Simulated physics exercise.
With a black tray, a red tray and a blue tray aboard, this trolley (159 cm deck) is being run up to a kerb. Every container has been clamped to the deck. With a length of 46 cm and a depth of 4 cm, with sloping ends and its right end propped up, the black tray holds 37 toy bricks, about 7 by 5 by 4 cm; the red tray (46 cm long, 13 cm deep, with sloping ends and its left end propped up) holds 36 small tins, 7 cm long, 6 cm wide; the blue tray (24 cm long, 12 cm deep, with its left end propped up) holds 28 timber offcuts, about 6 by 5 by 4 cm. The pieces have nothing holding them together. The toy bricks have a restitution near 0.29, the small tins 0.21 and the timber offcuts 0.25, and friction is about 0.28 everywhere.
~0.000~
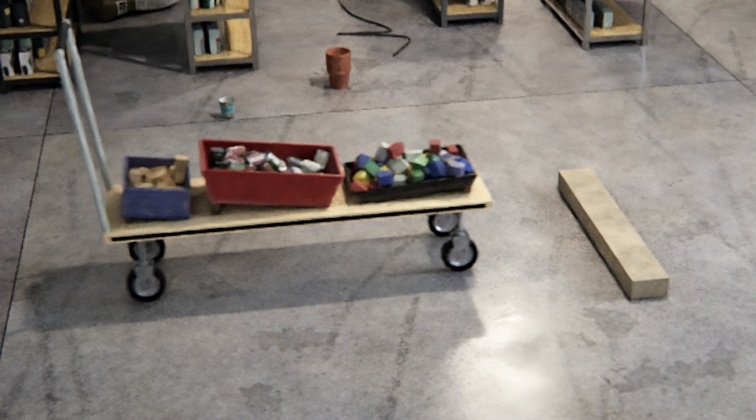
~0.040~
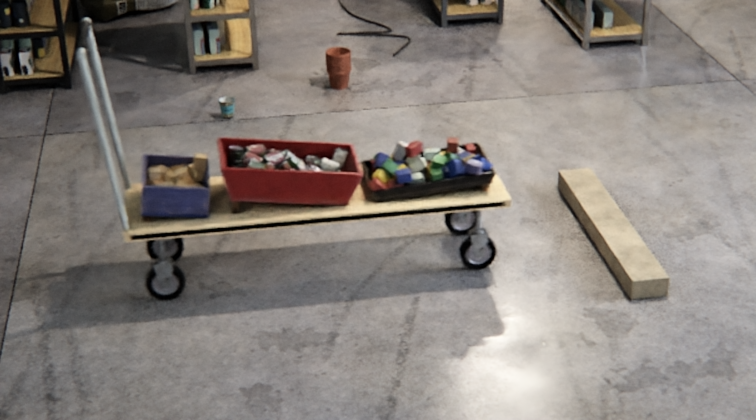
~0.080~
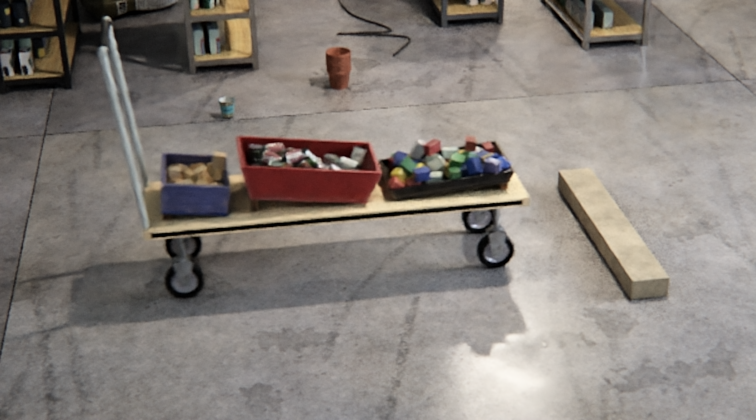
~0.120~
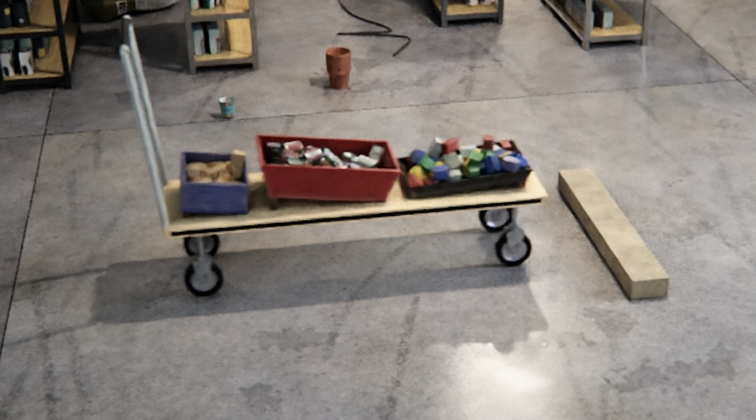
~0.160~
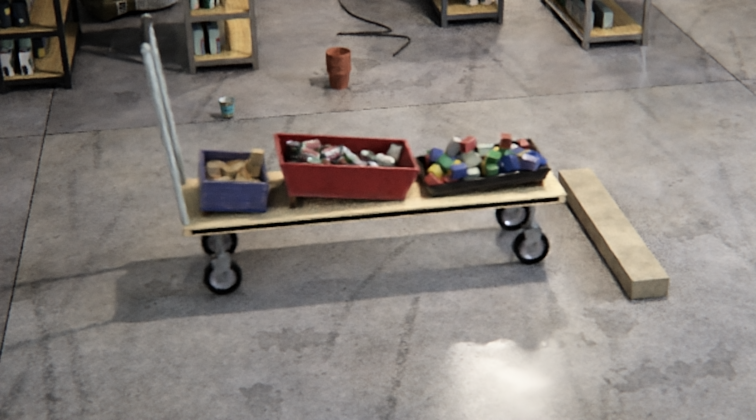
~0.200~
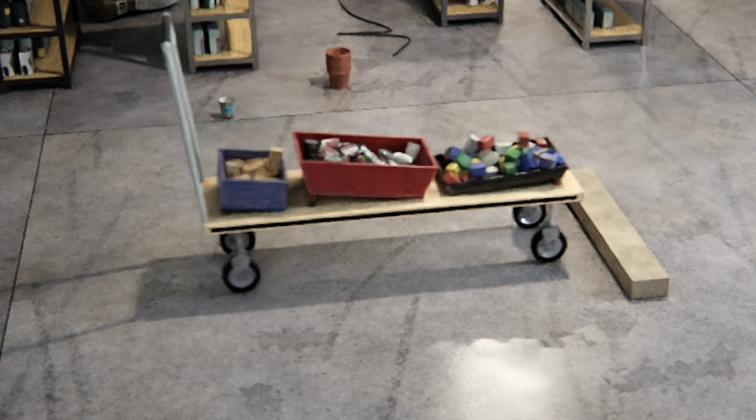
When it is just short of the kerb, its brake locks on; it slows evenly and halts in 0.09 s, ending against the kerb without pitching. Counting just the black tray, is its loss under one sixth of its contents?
No: I reckon the overflow goes higher than a sixth of the load.
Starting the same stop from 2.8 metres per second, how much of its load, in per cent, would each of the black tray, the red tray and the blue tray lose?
Black tray 50 %, red tray 10 %, blue tray 0 %.
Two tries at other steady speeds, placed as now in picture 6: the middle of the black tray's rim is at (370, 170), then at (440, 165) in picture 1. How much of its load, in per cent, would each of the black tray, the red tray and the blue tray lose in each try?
Losses in order of the tries would be black tray 50 and 0 %, red tray 20 and 0 %, blue tray 0 and 0 %.
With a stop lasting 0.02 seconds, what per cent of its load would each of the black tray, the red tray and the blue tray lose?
Black tray 40, red tray 10, blue tray 0 %.
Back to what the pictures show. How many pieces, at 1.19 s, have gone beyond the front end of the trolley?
I'd estimate close to 8 pieces.
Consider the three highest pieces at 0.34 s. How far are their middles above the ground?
On average roughly 52 centimetres up.
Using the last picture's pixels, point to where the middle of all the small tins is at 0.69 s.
Centre approx. at (422, 164).
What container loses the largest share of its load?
Black tray.
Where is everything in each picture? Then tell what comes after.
In the first frame (places track the rim corner closest to us here), black tray (354, 194); blue tray (126, 188); 56 cm to go; all still inside.
The second frame shows black tray (373, 192); blue tray (146, 186); 48 cm to go.
The third frame shows black tray (392, 190); blue tray (166, 184); 40 cm to go.
The fourth frame shows black tray (411, 189); blue tray (186, 183); 32 cm to go.
The fifth frame shows black tray (429, 187); blue tray (206, 181); 24 cm to go.
The sixth frame shows black tray (448, 185); blue tray (225, 179); 17 cm to go; all still inside.
After 0.24 s, it begins to slow.
After 0.34 s, the black tray has all 37, the red tray has all 36 and the blue tray is down by 1 of 28.
After 0.46 s, the black tray is down by 3 of 37, the red tray has all 36 and the blue tray is down by 1 of 28.
After 0.69 s, the black tray is down by 9 of 37, the red tray is down by 2 of 36 and the blue tray is down by 1 of 28.
Outcome (at 1.19 s), the black tray is down by 10 of 37, the red tray is down by 2 of 36 and the blue tray is down by 1 of 28. Asked share, 10 of 37, 27 per cent.
